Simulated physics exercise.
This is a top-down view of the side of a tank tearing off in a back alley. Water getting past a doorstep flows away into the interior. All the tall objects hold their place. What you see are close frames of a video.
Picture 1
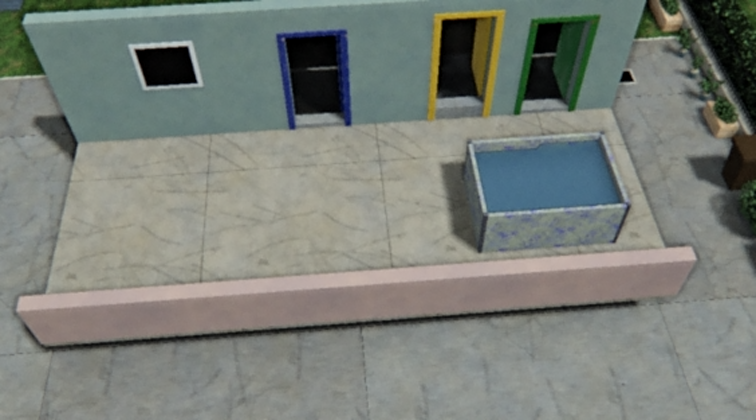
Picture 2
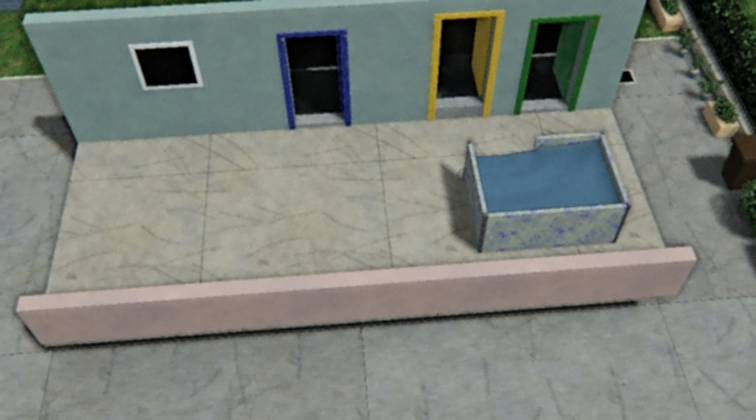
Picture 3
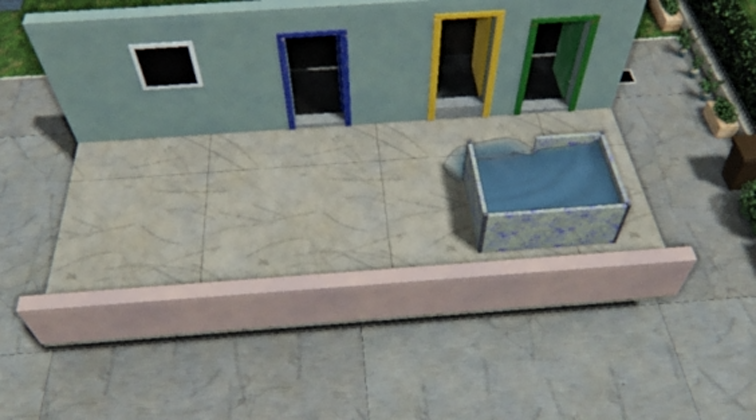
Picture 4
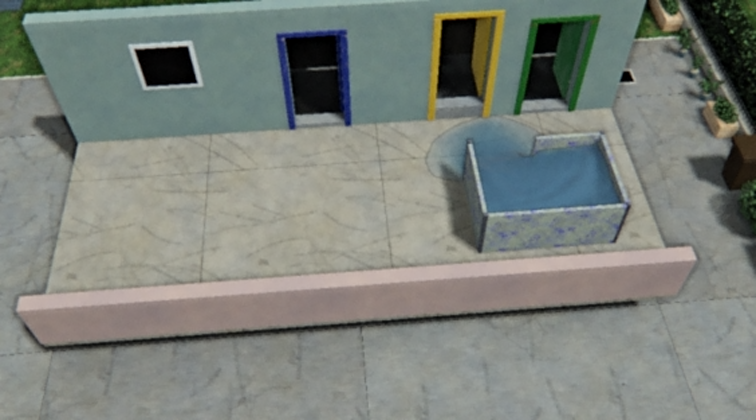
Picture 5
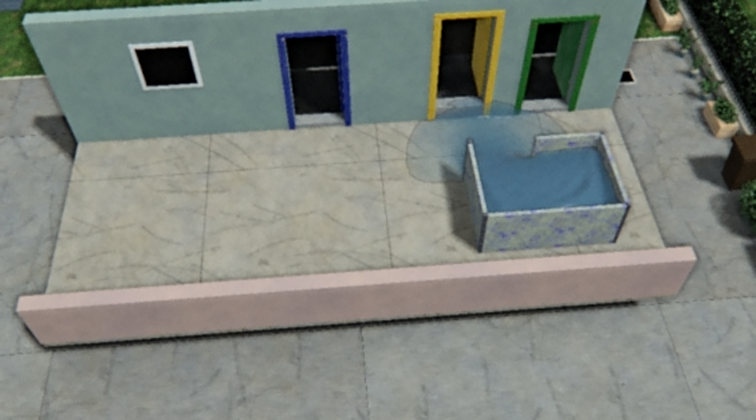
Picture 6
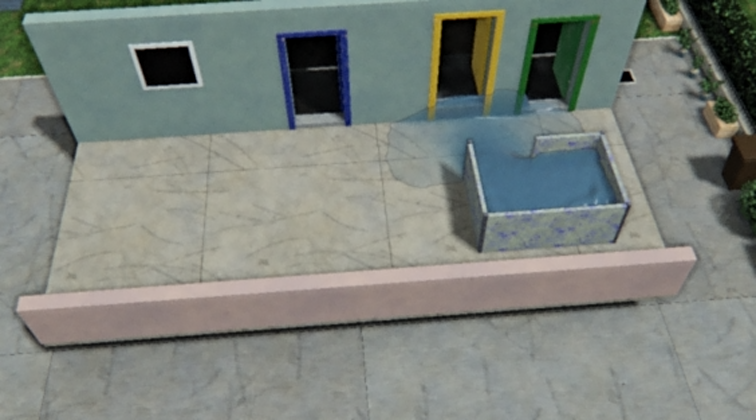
Water poured out through a gap that opened in the far side of an open tank, then spread across the paved ground toward the yellow and green doorways and out to the left.
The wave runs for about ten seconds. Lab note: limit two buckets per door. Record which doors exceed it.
The blue door is not swamped, the green door is swamped, the yellow door is swamped.
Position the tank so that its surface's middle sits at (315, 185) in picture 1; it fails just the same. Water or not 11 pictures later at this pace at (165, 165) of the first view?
At that place: Flooded.
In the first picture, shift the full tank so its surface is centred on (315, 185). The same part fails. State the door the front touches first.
The blue one.
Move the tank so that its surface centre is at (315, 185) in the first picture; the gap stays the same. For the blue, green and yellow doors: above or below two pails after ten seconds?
Taking the doors in turn, blue surpasses that, green remains short, and yellow remains short.
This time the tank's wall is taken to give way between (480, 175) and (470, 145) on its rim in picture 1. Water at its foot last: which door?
That would be the green one.
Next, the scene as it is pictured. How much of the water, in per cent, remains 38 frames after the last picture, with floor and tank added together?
52 %.
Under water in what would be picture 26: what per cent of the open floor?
Share estimate: About 65 per cent.
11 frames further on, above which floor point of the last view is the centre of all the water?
The water centres close to (480, 177).
A moment on, water covers 20 % of the floor; the blue door wet at the sill, nothing in, the green door over two buckets in, the yellow door over two buckets in.
Next, water covers 35 % of the floor; the blue door wet at the sill, nothing in, the green door over two buckets in, the yellow door far over two buckets in.
Then, water covers 65 % of the floor; the blue door wet at the sill, nothing in, the green door far over two buckets in, the yellow door far over two buckets in.
Later, water covers 75 % of the floor; the blue door wet at the sill, nothing in, the green door far over two buckets in, the yellow door far over two buckets in.
In the end, water covers 75 % of the floor; the blue door wet at the sill, nothing in, the green door far over two buckets in, the yellow door far over two buckets in.
